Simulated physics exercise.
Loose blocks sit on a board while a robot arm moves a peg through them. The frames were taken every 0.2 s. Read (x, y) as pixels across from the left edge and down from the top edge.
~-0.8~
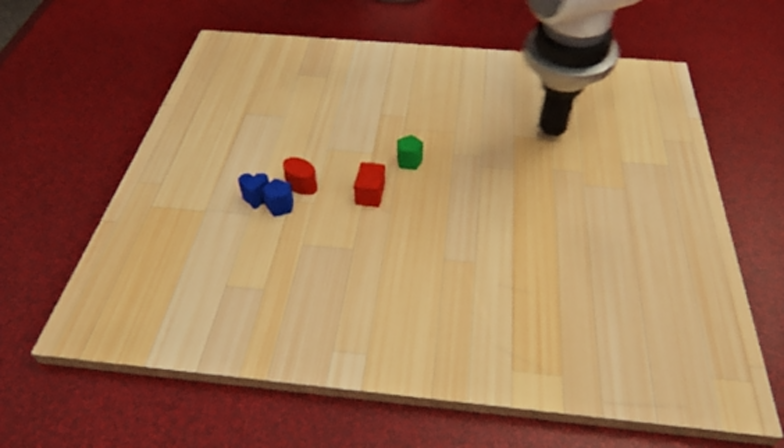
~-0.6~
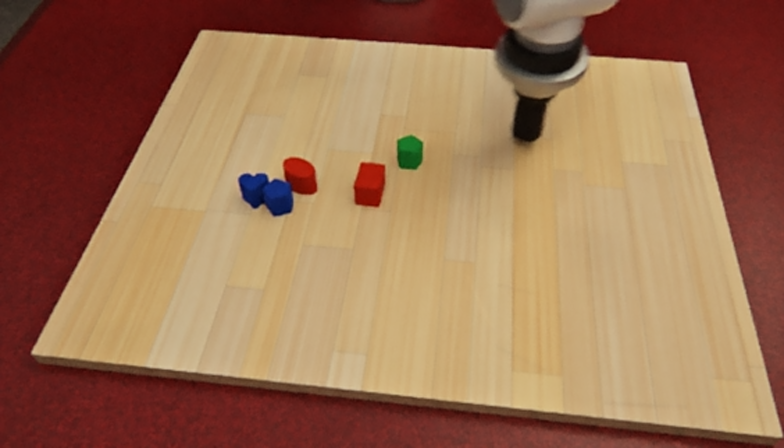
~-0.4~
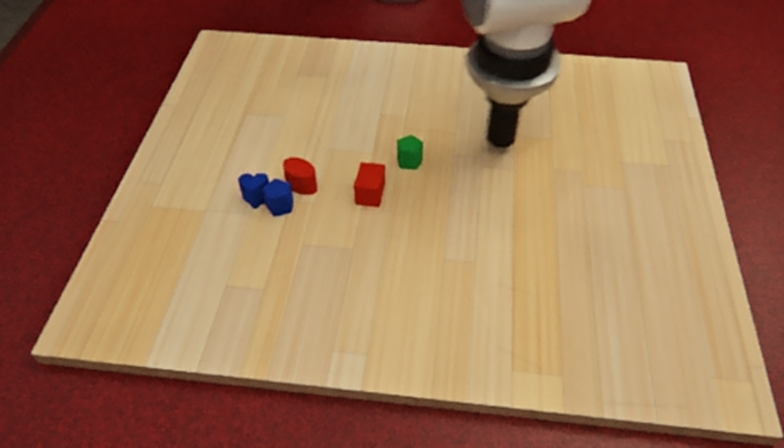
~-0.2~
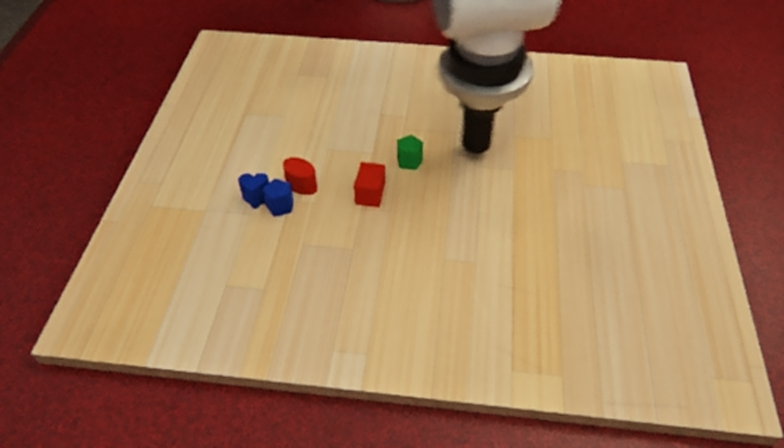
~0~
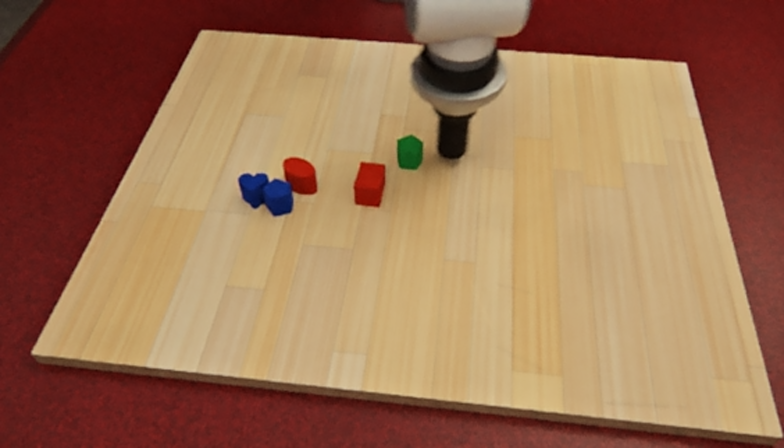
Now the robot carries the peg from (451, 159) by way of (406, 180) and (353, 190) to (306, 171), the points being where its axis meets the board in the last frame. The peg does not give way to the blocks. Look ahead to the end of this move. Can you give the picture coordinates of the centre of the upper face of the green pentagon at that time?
Put as a pixel place, it's (386, 145).
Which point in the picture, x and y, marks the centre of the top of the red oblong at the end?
Around pixel (323, 186).
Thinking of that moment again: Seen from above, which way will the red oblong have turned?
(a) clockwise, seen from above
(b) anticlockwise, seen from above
b - anticlockwise, seen from above.
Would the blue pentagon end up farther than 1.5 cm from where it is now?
I believe not.
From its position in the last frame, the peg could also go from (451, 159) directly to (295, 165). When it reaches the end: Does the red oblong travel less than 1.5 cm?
Yes, I think so.
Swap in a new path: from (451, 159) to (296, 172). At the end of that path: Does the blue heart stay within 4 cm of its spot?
I believe so.
What follows on the original path. One third of the way, peg at (406, 171); green pentagon at (387, 145), turned 65° clockwise.
Two thirds of the way, peg at (353, 181); red oblong at (328, 186), turned 60° anticlockwise; green pentagon at (386, 145), turned 70° clockwise.
At the end, peg at (305, 162); blue pentagon not moved; red oval at (274, 163), turned 25° anticlockwise; red oblong at (323, 186), turned 70° anticlockwise; green pentagon at (386, 145), turned 70° clockwise.
